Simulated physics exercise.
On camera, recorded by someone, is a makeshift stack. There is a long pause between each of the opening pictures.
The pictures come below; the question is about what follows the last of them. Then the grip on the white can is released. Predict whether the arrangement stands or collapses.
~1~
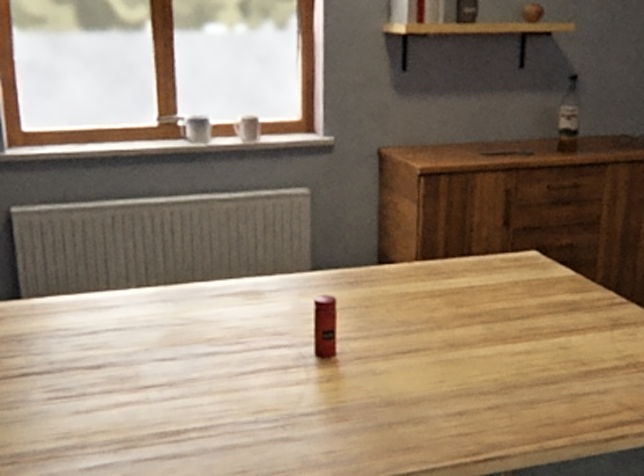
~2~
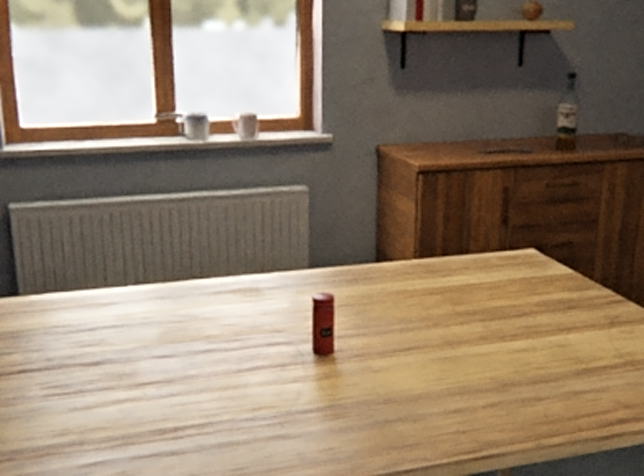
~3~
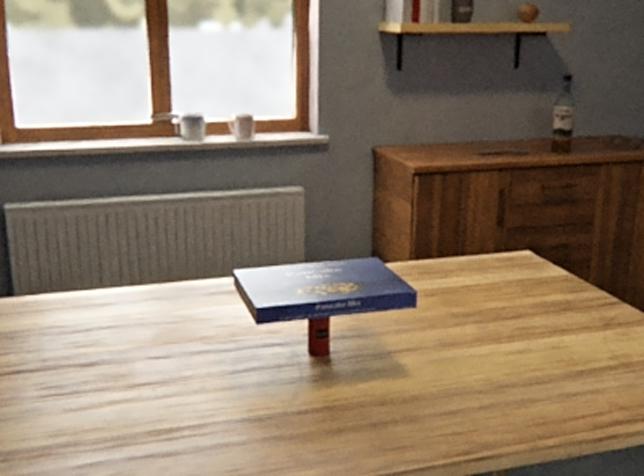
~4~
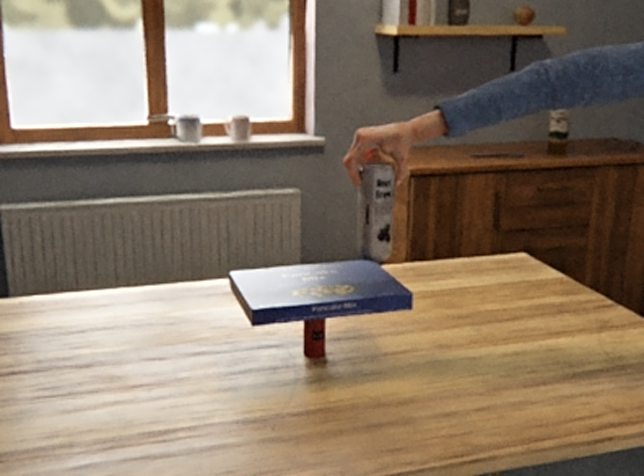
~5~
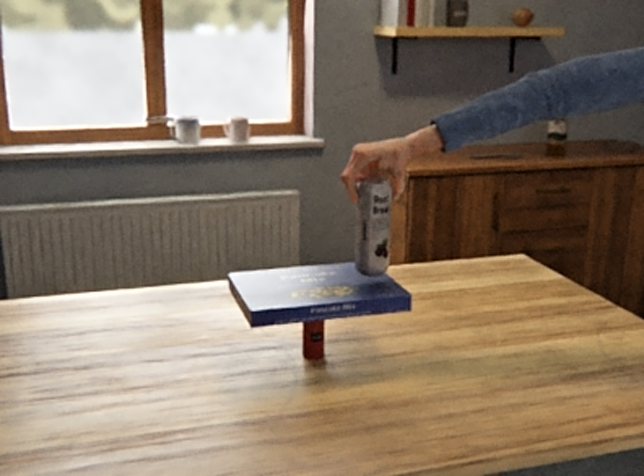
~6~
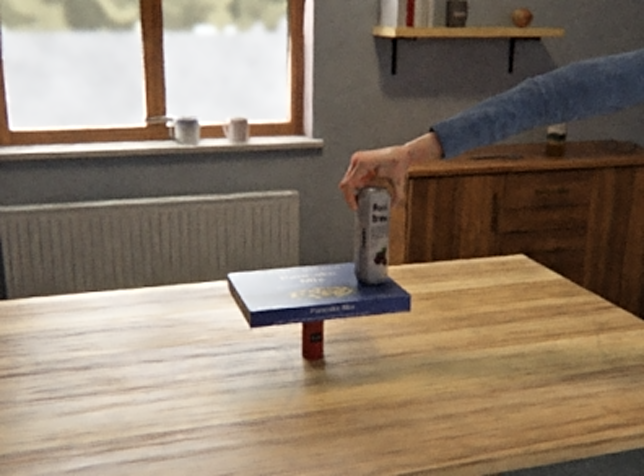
My guess is that something will drop.
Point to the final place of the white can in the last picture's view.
Near (426, 328).
Then, 0.60 s later than the last frame, white can now fallen; blue packet tilted by 55°.
Then, 0.90 s later than the last frame, blue packet now fallen; red shaker on its side.
When it is over, fallen, red shaker, white can and blue packet. End places, in pixels of the last picture, white can near (426, 328). The stack comes apart.
